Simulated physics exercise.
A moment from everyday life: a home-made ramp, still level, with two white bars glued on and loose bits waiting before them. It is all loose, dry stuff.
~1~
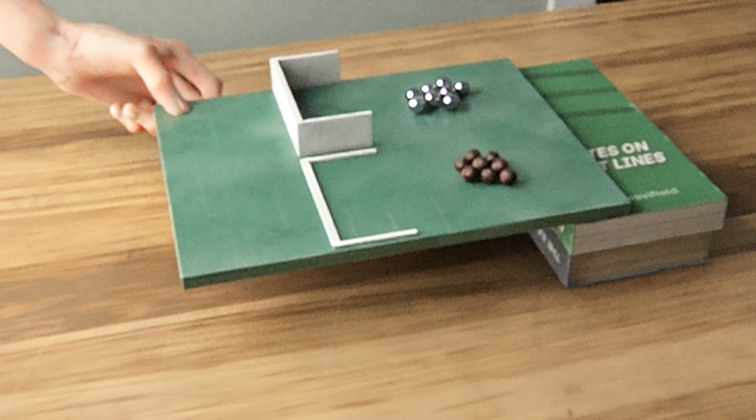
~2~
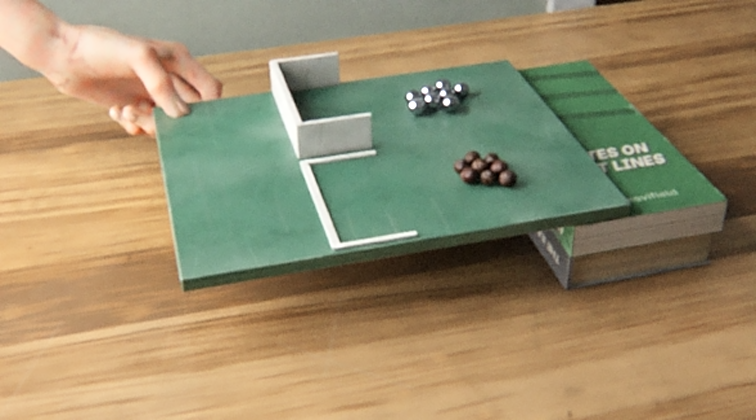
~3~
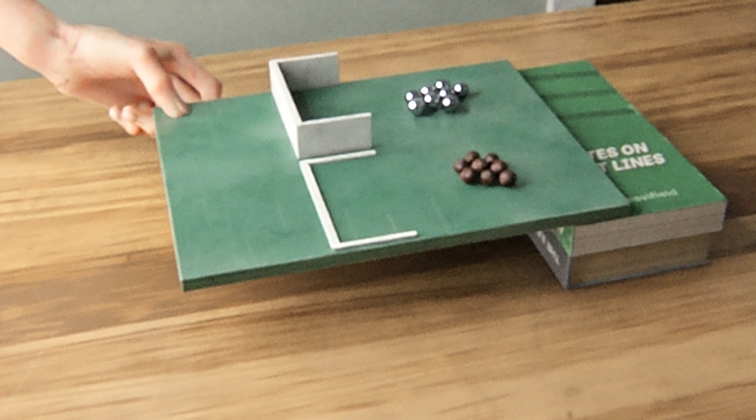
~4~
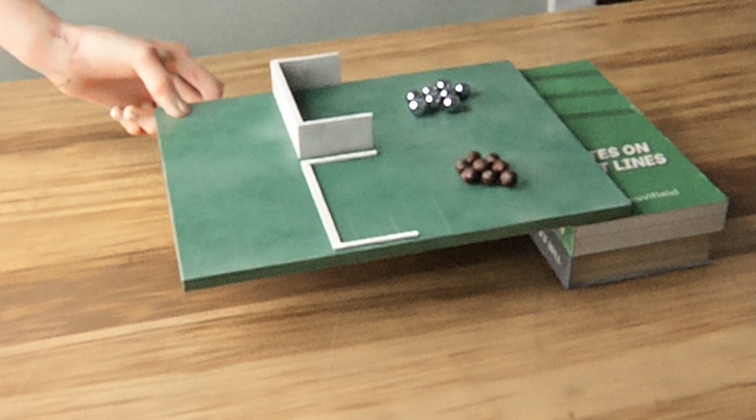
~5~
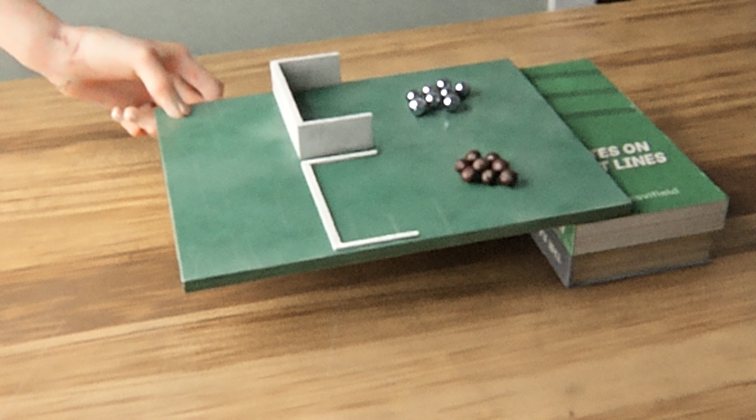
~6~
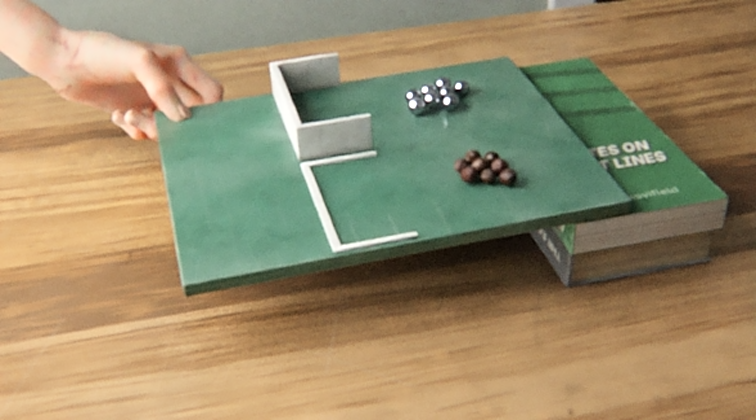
A hand holds a green board with two clusters of small balls, barely moving.
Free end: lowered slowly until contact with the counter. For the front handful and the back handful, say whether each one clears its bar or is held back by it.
Outcome: I expect the front handful to end up beyond its barrier. I expect the back handful to be kept back by its barrier.
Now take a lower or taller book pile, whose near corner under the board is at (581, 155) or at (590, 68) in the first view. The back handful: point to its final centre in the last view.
Final centre, try 1 ~ (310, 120); try 2 ~ (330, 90).
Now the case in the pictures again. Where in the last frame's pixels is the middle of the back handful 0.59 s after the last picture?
(374, 122), give or take.
Then, 0.26 s on from there, board sloping at 5°; front handful where it was; back handful where it was.
Then, 0.59 s on from there, board sloping at 11°; front handful on its way down; back handful on its way down.
Then, 0.95 s on from there, board resting at 13°; front handful the whole lot past its bar; back handful has reached its bar.
In the end, board resting at 13°; front handful the whole lot past its bar; back handful gathered behind its bar.
